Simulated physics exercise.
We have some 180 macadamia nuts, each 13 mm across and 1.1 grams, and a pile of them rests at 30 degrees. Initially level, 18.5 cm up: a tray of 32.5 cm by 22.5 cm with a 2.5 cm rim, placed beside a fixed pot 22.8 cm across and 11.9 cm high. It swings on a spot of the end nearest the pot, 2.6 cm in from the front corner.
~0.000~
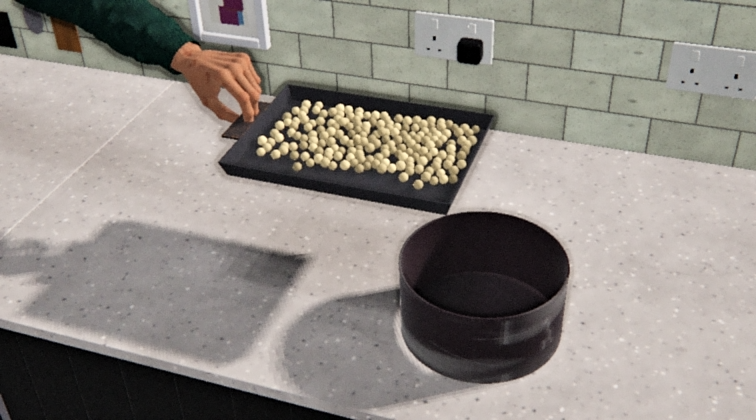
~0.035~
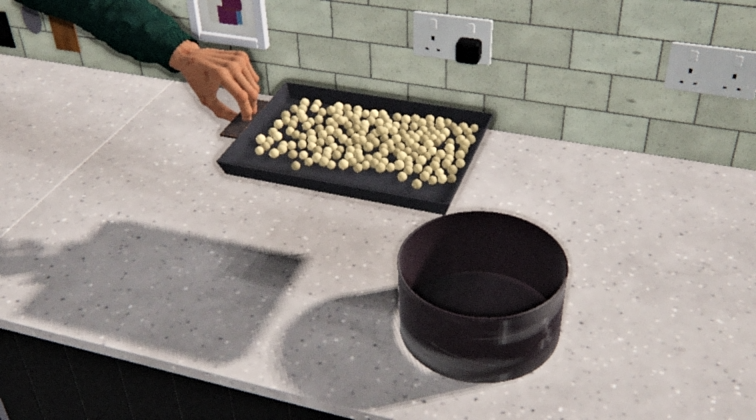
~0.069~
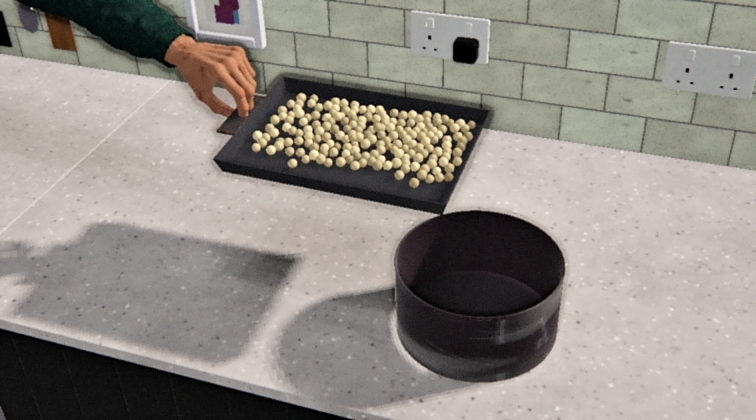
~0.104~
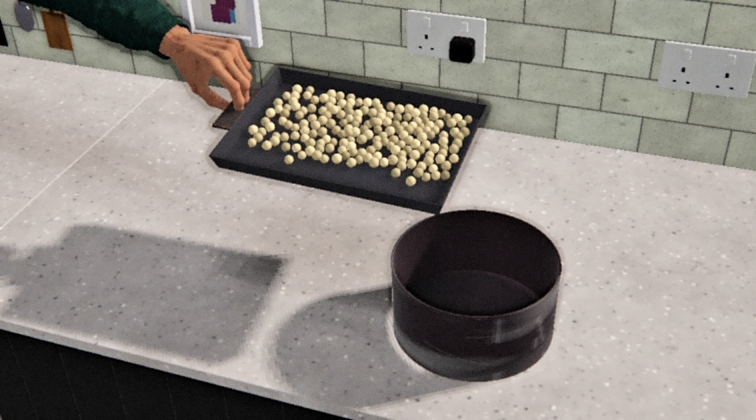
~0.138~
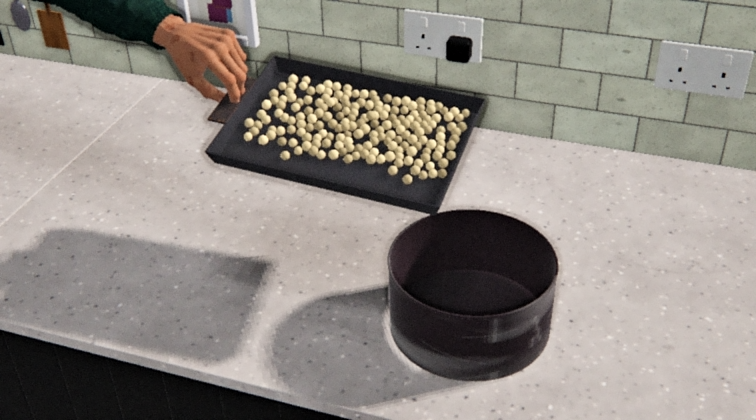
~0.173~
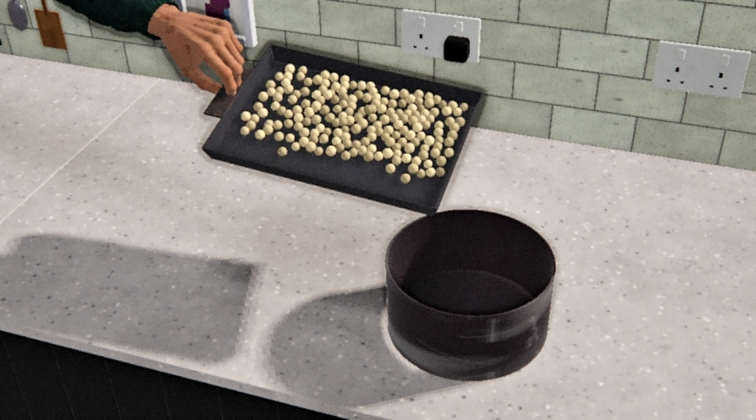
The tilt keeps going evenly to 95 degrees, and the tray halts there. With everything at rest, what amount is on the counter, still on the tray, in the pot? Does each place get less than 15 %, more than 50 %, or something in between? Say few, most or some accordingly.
Counter: Some. Tray: Few. Pot: Most.
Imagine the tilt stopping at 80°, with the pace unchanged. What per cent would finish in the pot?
Near 65 %, then.
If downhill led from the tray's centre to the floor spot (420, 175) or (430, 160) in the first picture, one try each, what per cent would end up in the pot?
About 85 per cent on the first try and 35 per cent on the second.
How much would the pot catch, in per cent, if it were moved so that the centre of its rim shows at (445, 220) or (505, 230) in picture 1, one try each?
The shares would be near 15 and 10 per cent respectively.
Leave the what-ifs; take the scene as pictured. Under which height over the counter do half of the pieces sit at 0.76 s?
Roughly 20 centimetres, more or less.
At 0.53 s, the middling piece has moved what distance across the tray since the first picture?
I'd say close to 10 centimetres.
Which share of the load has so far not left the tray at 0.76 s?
About 60% of the load.
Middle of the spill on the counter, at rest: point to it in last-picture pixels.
(356, 390).
Then, at 0.53 s, tilt 53 degrees; the tray holds 100 %, the pot 0 %.
After 0.76 s, tilt 80 degrees; the tray holds 60 %, the pot 15 %.
After 1.11 s, tilt 95 degrees; the tray holds 0 %, the pot 65 %.
In the end, at 1.9 s, counter 30 %, tray 0 %, pot 70 %.
